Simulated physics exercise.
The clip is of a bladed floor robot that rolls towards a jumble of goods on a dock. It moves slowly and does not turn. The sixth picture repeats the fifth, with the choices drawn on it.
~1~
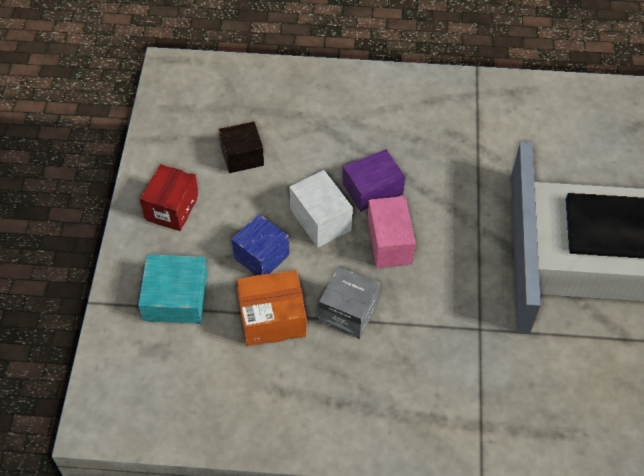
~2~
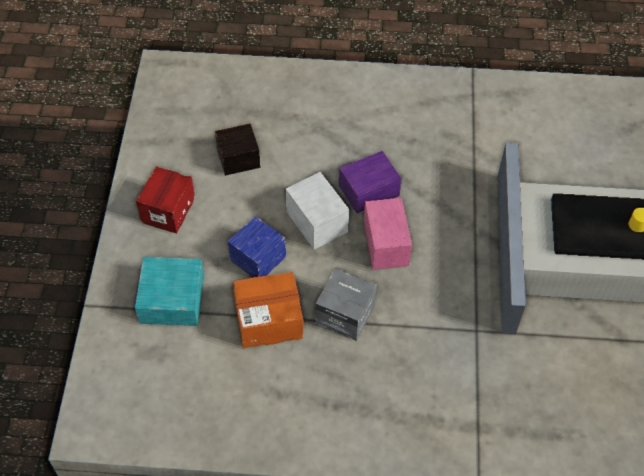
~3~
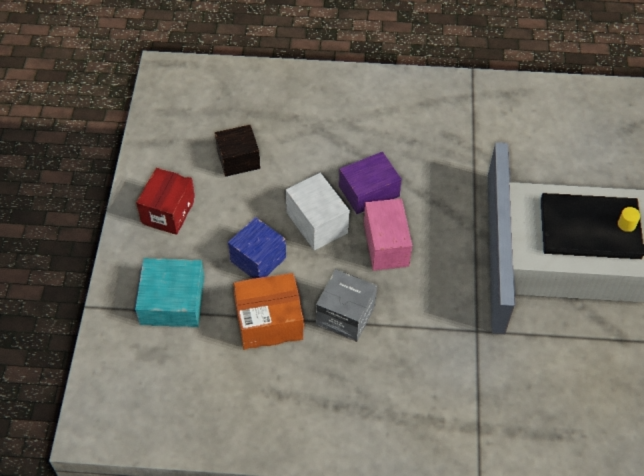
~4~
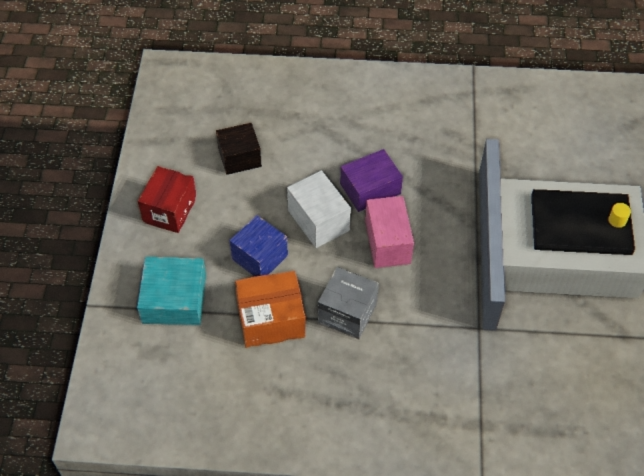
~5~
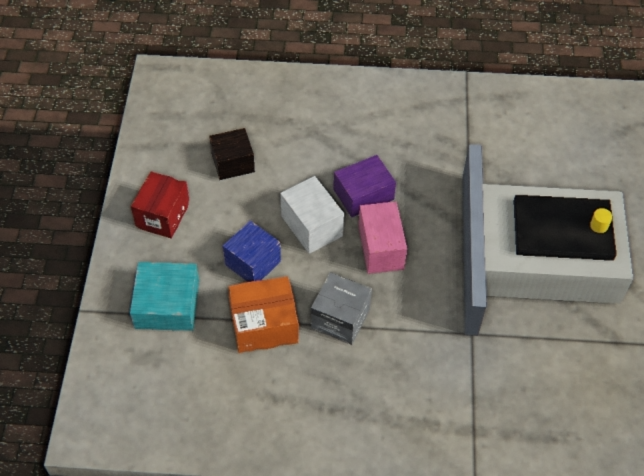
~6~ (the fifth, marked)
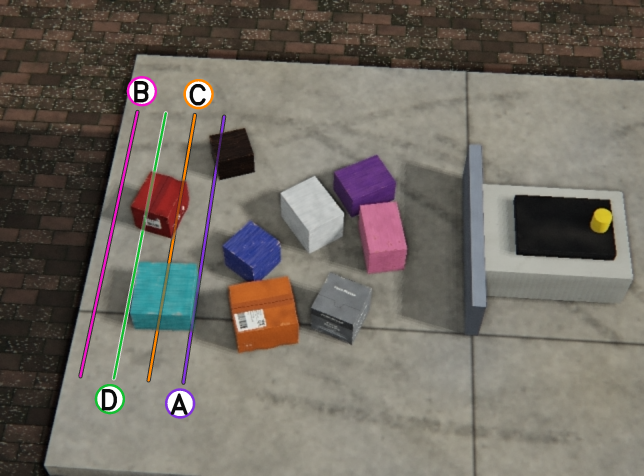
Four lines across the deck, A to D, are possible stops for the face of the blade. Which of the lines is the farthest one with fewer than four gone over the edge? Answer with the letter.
The farthest such stop is C.
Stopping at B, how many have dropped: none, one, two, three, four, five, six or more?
By then, six or more.
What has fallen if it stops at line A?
The turquoise crate goes over.
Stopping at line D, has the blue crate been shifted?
Yes.
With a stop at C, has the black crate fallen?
By then, no.
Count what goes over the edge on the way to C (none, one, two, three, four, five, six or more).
In all, two.
On the copy, A at (206, 238); B at (111, 233); C at (174, 236); D at (142, 234).
On C. First, robot (444, 219); grey box (330, 309); purple crate (331, 180).
Then, robot (334, 213); turquoise crate (107, 290); red parcel (146, 210).
Finally, robot (252, 208); red parcel over the edge; turquoise crate over the edge; two fallen.
By contrast, A is within the limit but short; B drops eight; D drops five.
